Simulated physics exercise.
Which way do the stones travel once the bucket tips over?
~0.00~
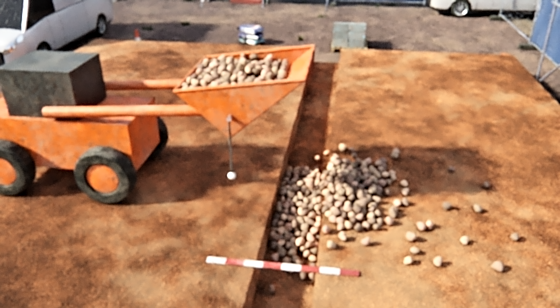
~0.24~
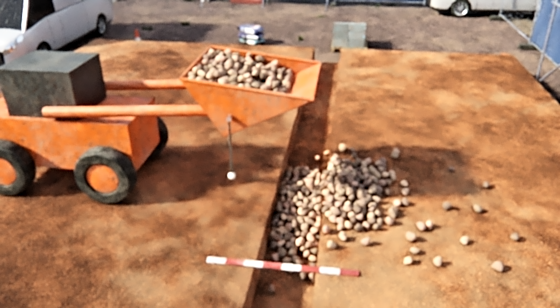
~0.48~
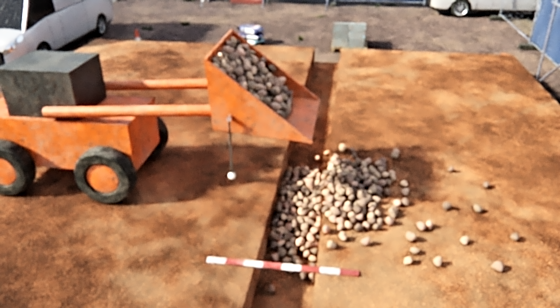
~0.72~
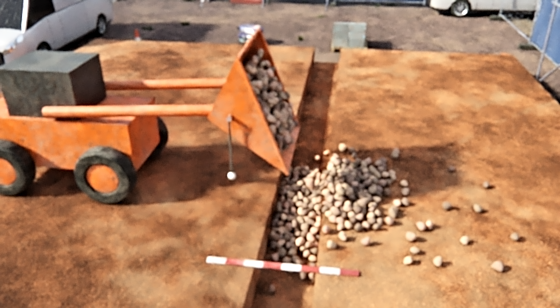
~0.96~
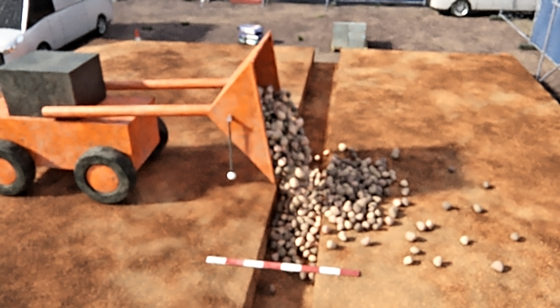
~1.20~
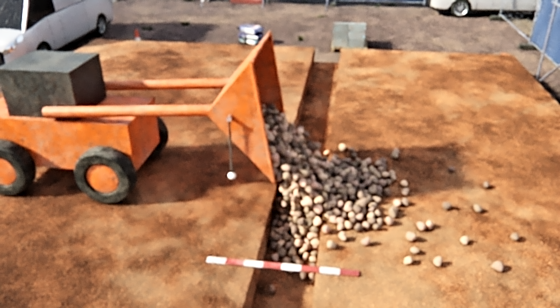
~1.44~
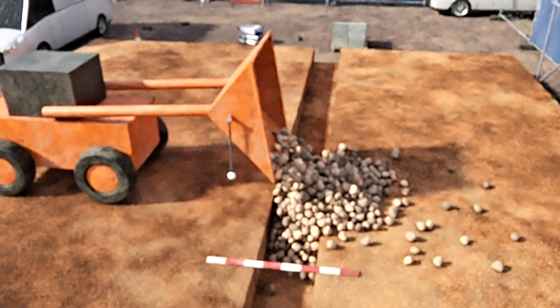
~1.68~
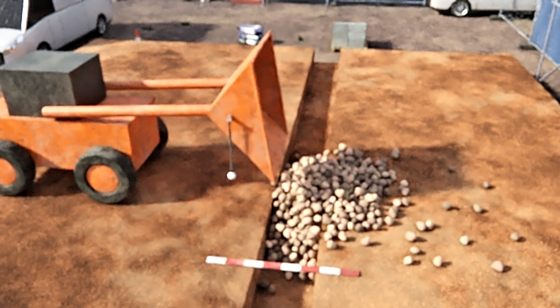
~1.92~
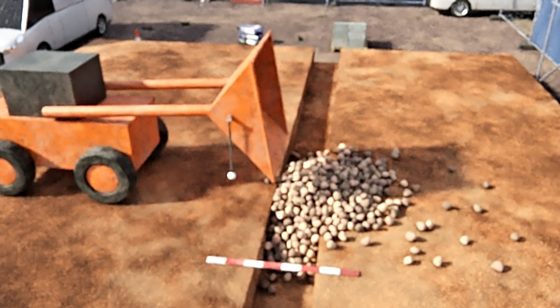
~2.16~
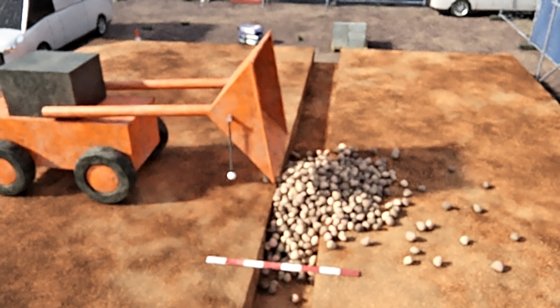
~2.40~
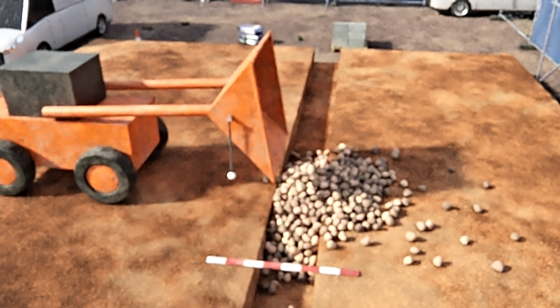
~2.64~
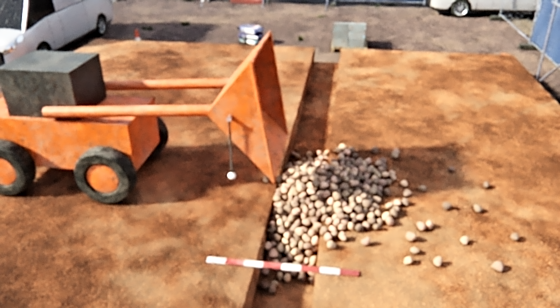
They move down, pouring from the bucket onto the heap at the trench.
